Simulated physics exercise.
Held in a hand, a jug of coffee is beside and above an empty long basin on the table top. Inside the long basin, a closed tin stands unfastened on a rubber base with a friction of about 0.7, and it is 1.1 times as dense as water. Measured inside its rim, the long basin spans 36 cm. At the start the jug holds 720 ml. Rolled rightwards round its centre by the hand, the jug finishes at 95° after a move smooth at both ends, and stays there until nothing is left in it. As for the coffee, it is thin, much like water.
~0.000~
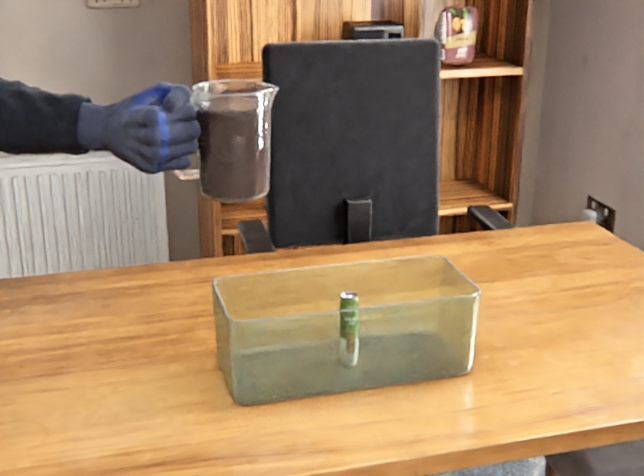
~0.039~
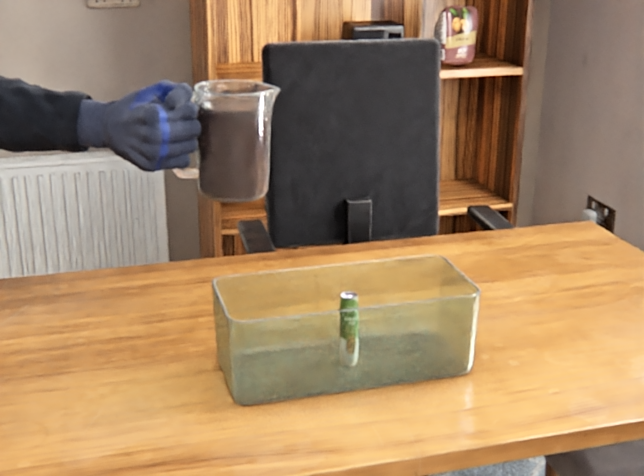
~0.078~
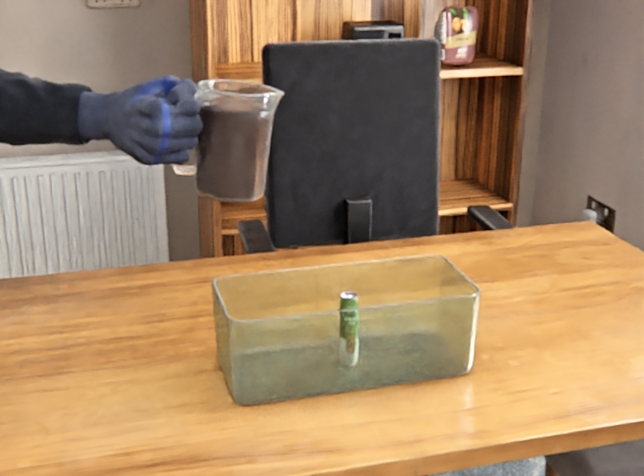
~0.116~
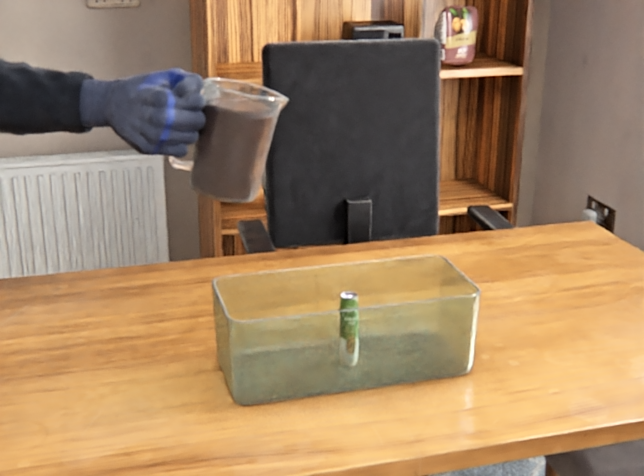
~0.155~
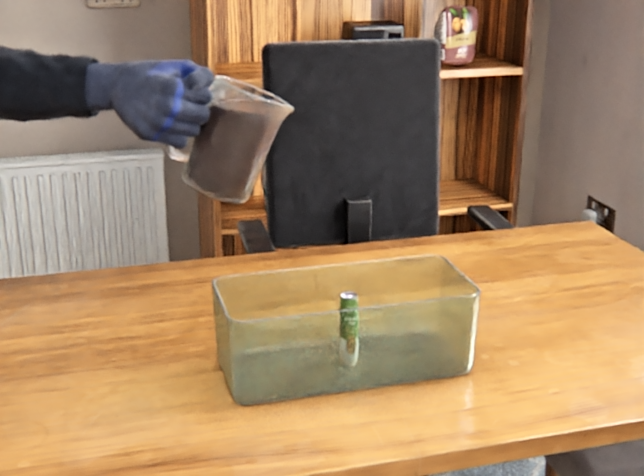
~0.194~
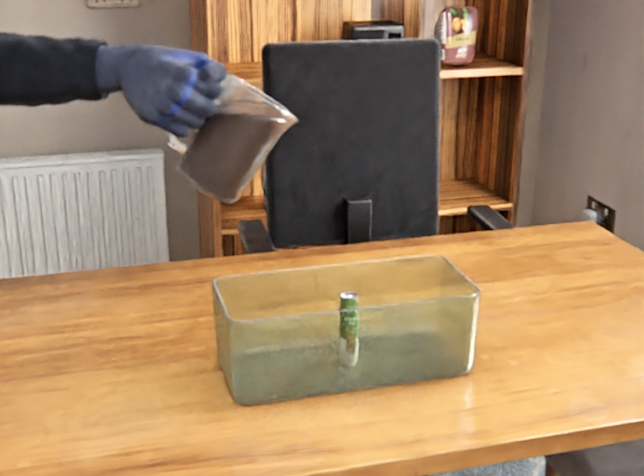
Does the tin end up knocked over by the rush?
It does not come down.
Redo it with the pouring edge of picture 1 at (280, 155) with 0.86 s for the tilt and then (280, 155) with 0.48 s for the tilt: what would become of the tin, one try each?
First it tips over; then it tips over.
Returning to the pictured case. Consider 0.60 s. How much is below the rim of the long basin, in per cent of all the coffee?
Around 36 parts in a hundred.
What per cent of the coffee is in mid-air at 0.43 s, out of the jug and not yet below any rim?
Near 30 per cent at that moment.
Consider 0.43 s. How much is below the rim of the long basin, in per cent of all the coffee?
1 %, more or less.
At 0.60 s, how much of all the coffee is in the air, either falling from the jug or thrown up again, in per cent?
In-air share: About 28 %.
Then, 0.43 s in, the tilt is 92° and 68 per cent is still to pour; the tin stands where it began.
Then, 0.60 s in, the tilt is 95° and 35 per cent is still to pour; the tin stands where it began.
Then, 0.78 s in, the tilt is 95° and 14 per cent is still to pour; the tin stands where it began.
Then, 0.98 s in, the tilt is 95° and 6 per cent is still to pour; the tin stands where it began.
Finally, the tin stands where it began.
